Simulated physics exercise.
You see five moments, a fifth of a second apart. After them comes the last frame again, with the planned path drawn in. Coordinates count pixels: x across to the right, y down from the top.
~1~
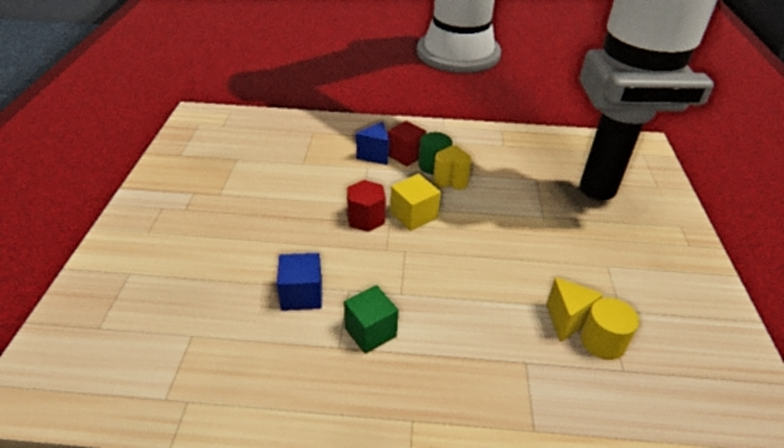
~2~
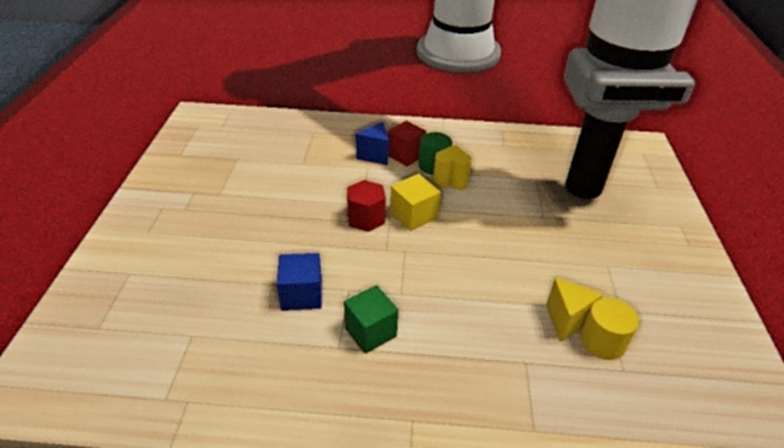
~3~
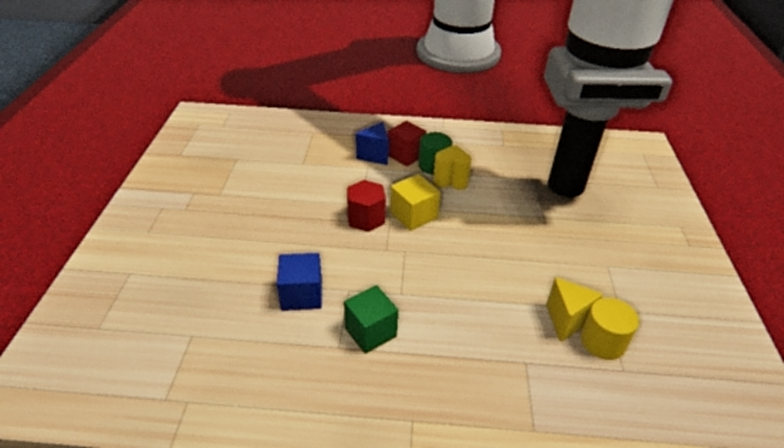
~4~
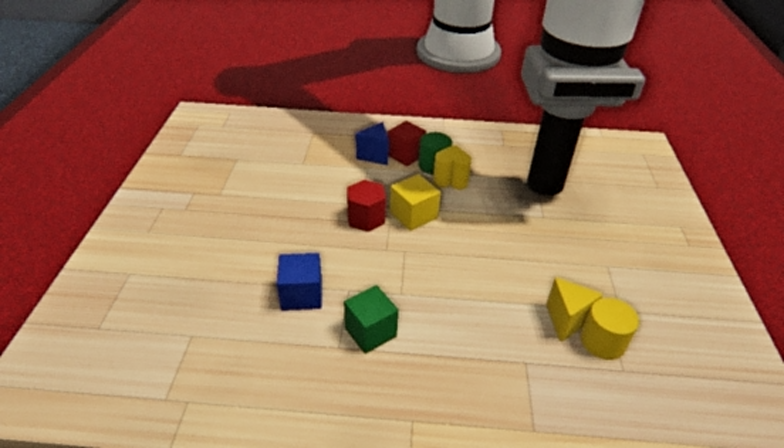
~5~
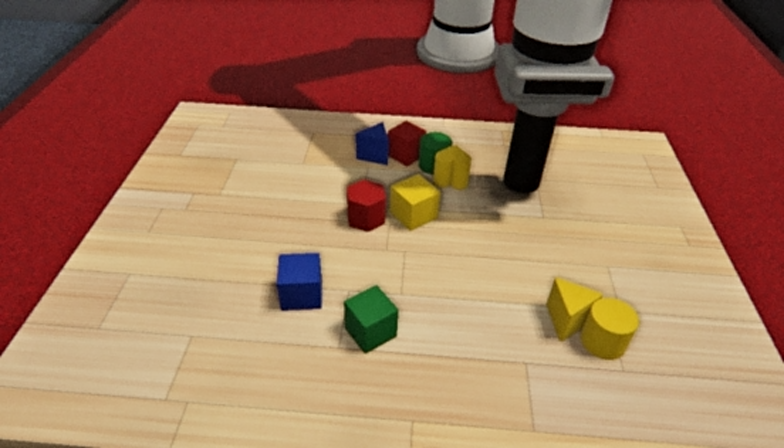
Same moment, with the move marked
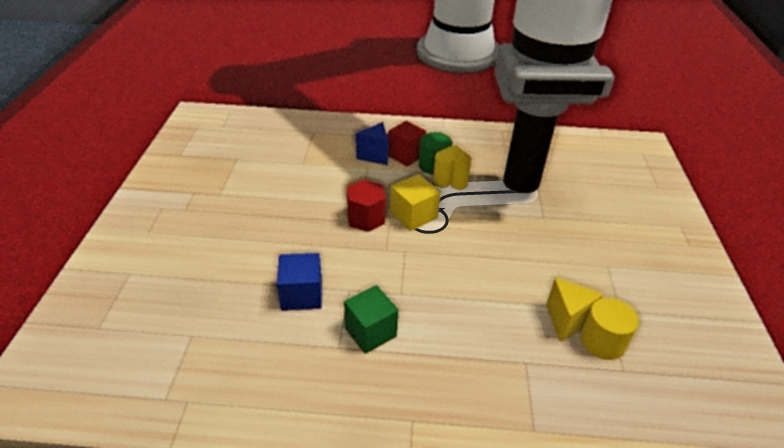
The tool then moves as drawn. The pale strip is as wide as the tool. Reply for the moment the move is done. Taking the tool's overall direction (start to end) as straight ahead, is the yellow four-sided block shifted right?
No
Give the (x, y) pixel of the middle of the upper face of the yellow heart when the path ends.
Close to (429, 151).
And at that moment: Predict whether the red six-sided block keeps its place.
Its place changes.
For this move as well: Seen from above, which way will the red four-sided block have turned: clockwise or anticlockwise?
From the top, the block rotates counterclockwise.
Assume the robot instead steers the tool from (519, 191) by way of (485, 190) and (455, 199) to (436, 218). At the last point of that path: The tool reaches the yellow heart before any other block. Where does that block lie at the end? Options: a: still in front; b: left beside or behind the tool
Option b.
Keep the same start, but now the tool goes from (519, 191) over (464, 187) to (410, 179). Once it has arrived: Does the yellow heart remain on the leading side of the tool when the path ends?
Yes, it checks out.
Drawn move, from (519, 191) via (482, 193) and (445, 197), ending at (428, 219).
What follows on the original path. One third of the way, tool at (483, 184); nothing pushed yet.
Two thirds of the way, tool at (446, 188); red four-sided block at (404, 127), turned 20° anticlockwise; green circular block at (432, 135); yellow heart at (429, 151), turned 60° clockwise.
At the end, tool at (429, 210); red six-sided block at (354, 194); red four-sided block at (404, 127), turned 20° anticlockwise; yellow four-sided block at (394, 203), turned 25° clockwise; green circular block at (432, 135); yellow heart at (429, 151), turned 60° clockwise.
